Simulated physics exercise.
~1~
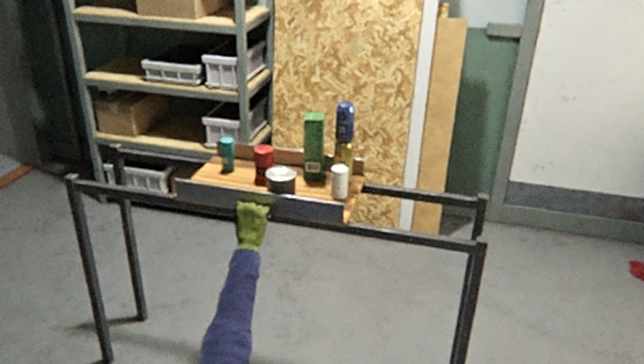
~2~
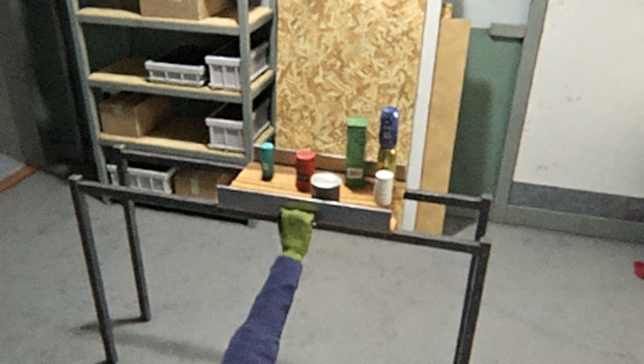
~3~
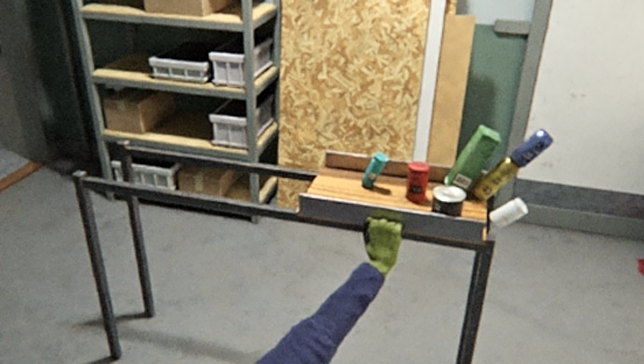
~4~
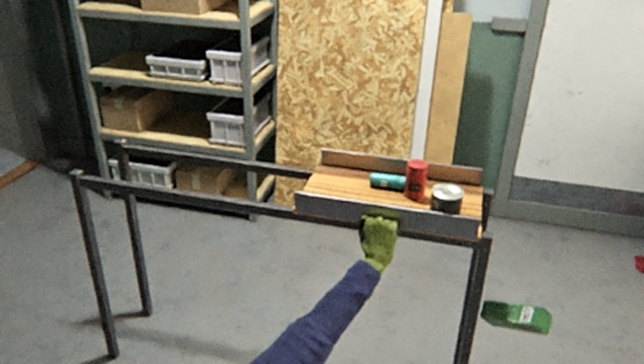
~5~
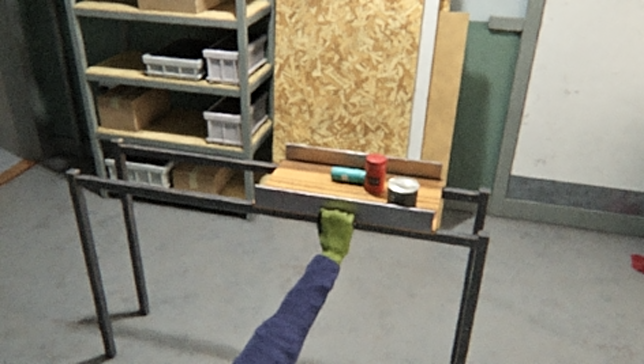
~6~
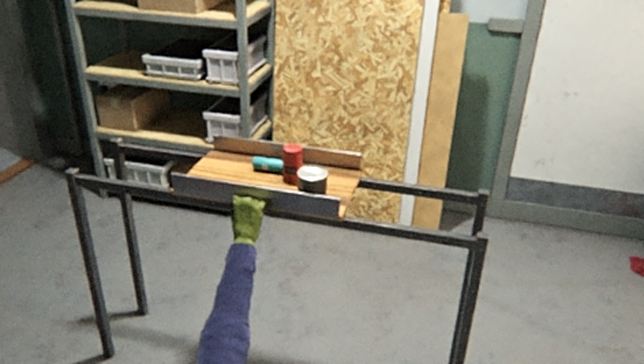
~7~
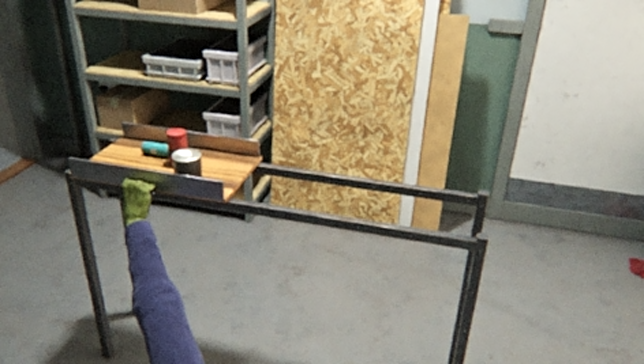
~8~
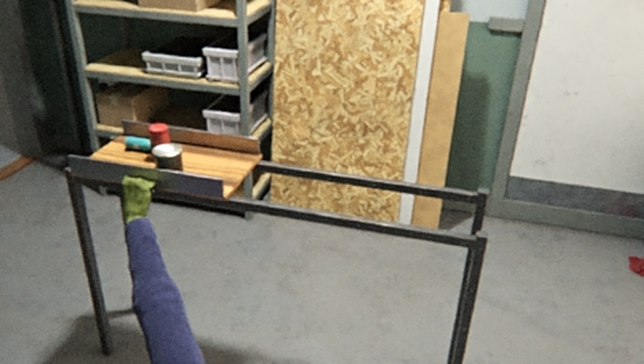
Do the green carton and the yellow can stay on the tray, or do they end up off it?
Both end up off the tray. The yellow can and the green carton tip off at the right end and neither is on it when it reaches the left.
Storeroom with a gloved hand sliding a loaded tray right along metal rails, containers tipping off, then left with three remaining.
